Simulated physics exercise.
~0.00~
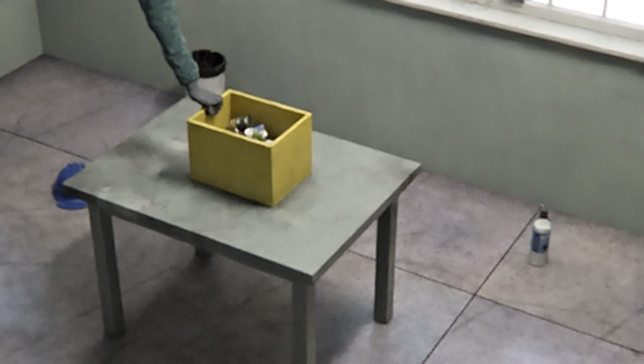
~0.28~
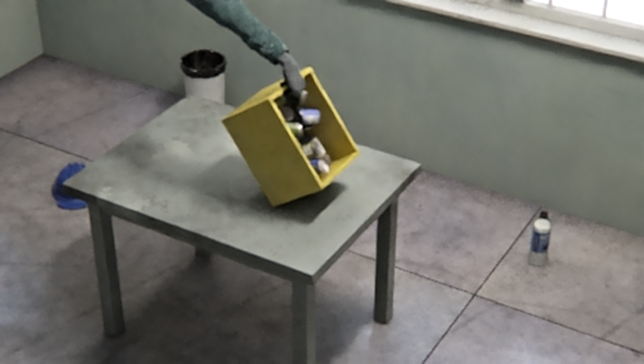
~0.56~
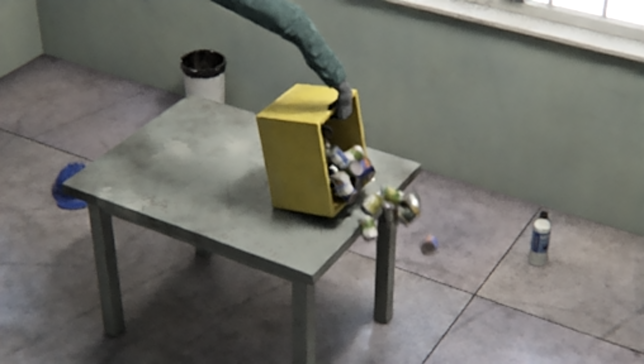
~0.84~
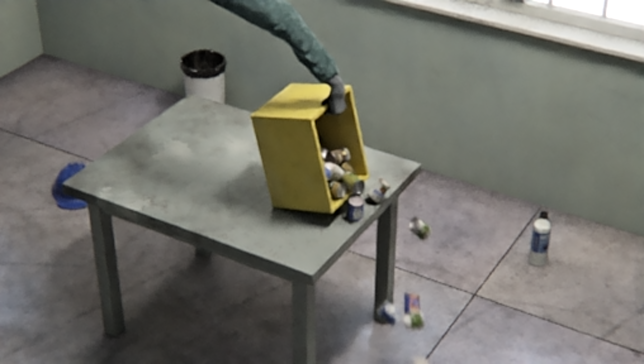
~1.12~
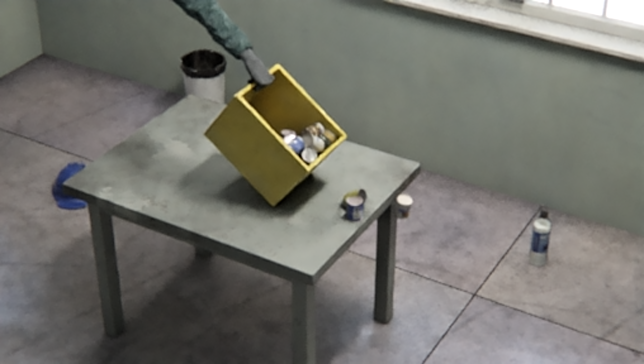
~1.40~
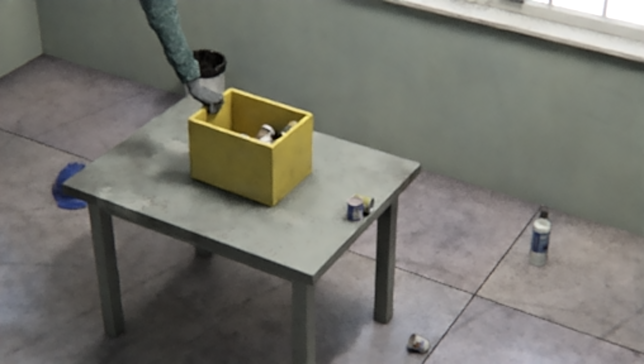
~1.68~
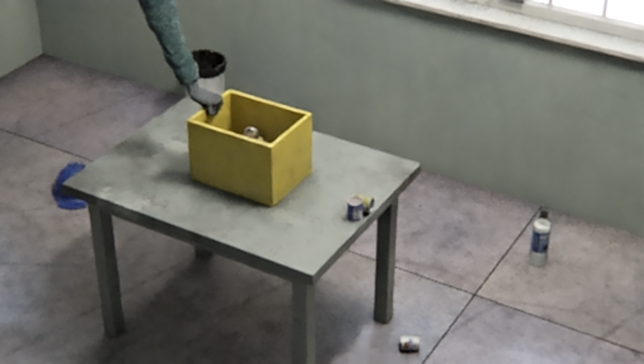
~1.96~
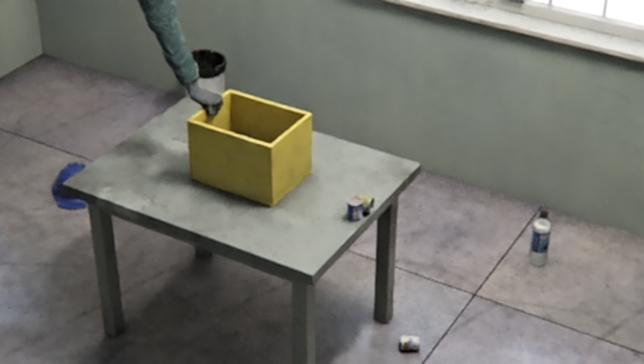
On a grey table, a gloved hand tips a yellow crate, spilling tins, then lowers it.
